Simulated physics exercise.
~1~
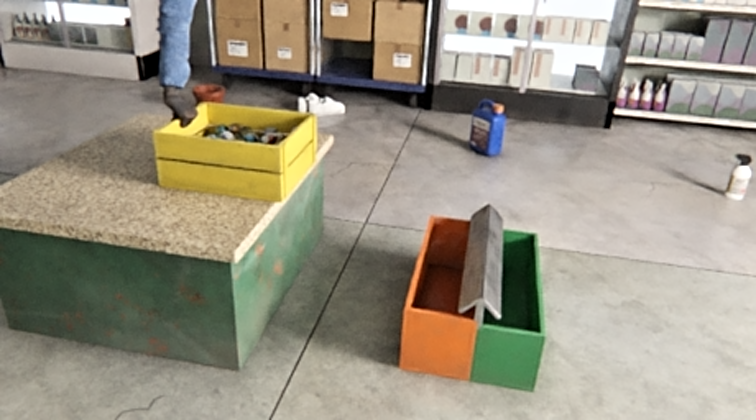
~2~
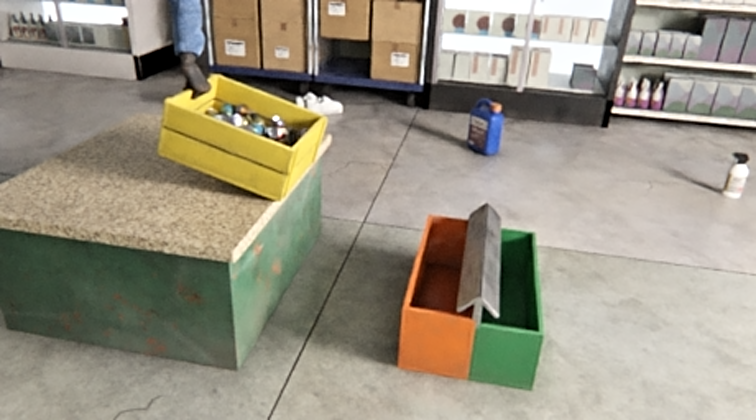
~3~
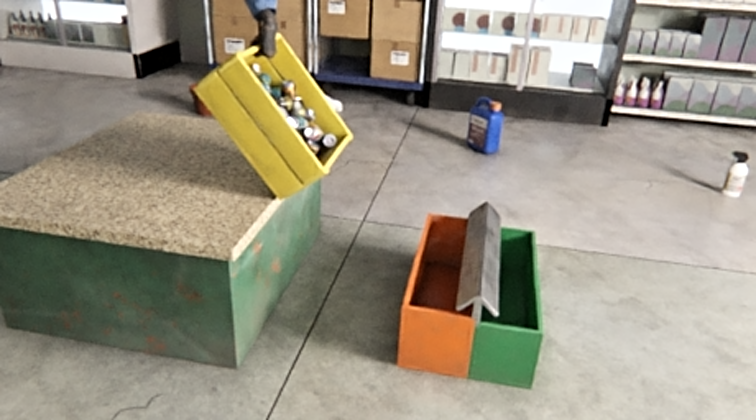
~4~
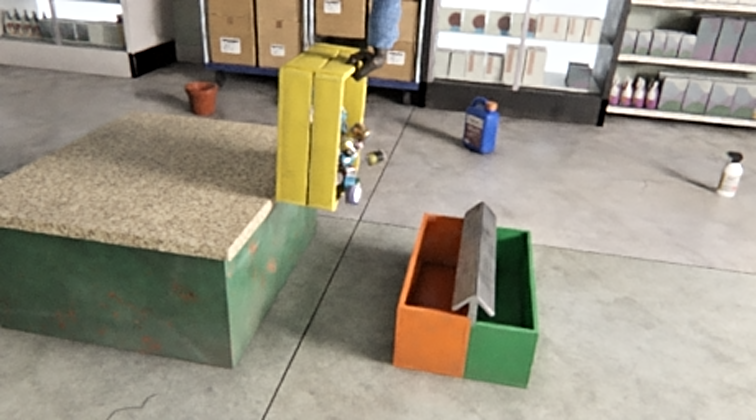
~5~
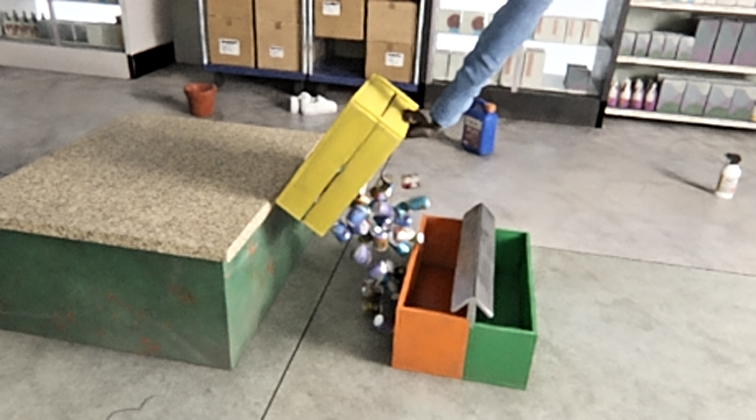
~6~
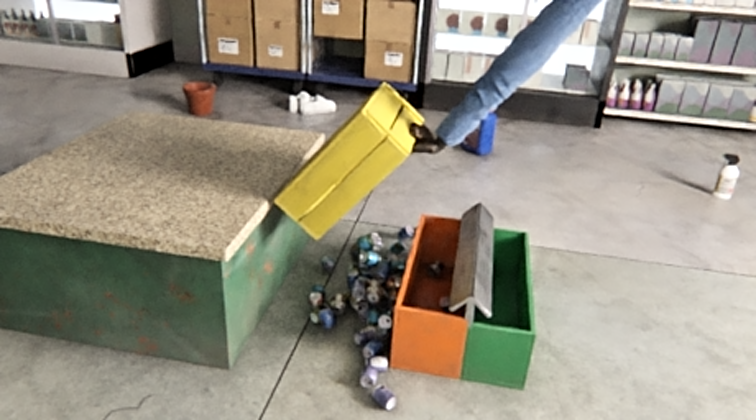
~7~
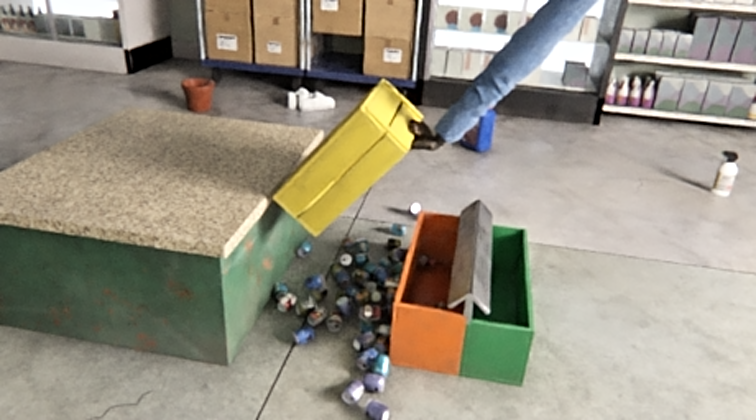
In this clip, a gloved hand tips a yellow box of small cans over the edge of a green bench toward an orange tub joined to a green one, and most spill onto the floor short of the orange tub, with only a few landing inside it.
